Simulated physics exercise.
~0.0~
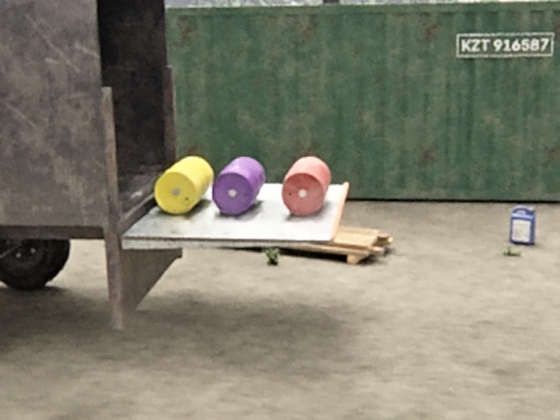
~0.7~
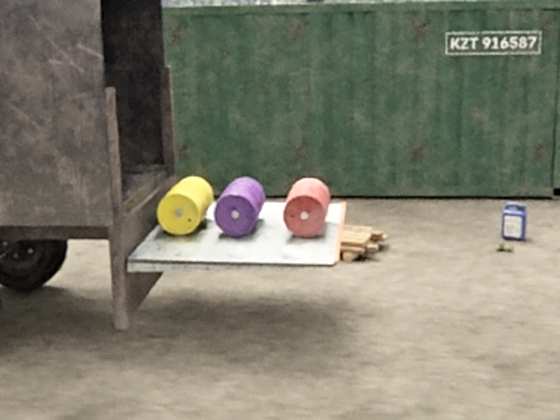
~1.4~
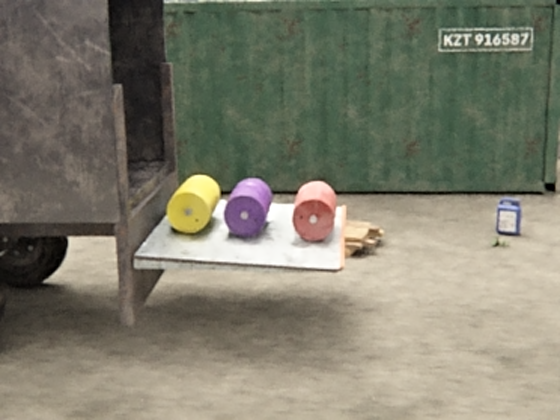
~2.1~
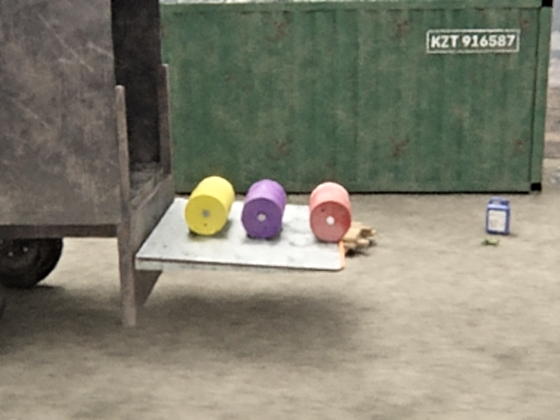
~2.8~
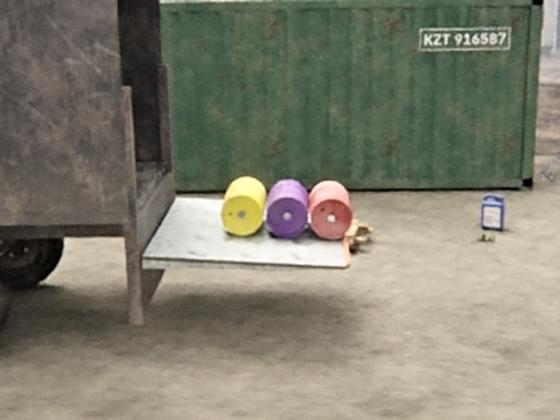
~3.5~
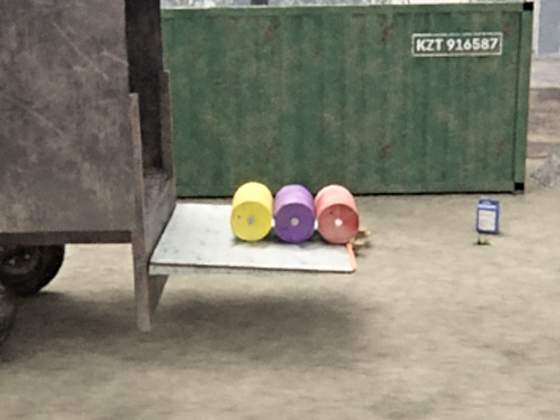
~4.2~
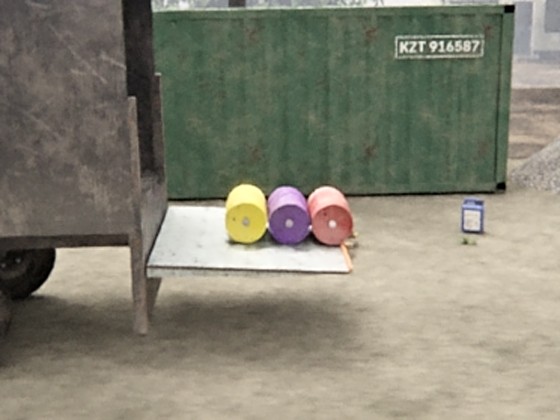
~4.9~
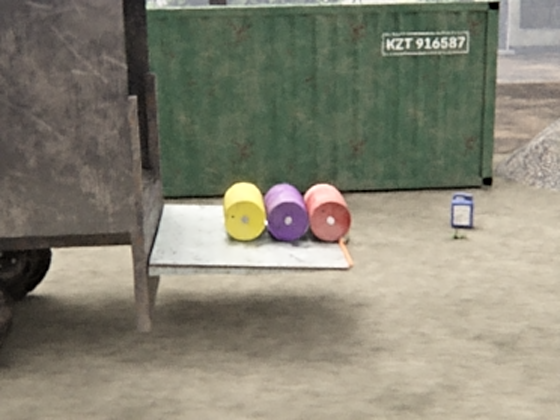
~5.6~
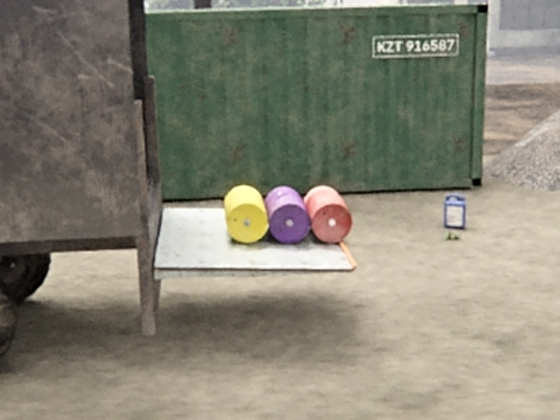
In a yard with a green shipping container, a lorry's lift plate carrying yellow, purple and red kegs sinks and tilts; the kegs roll right towards its outer edge, bunch together near the stop and come to rest, all three still on the plate.
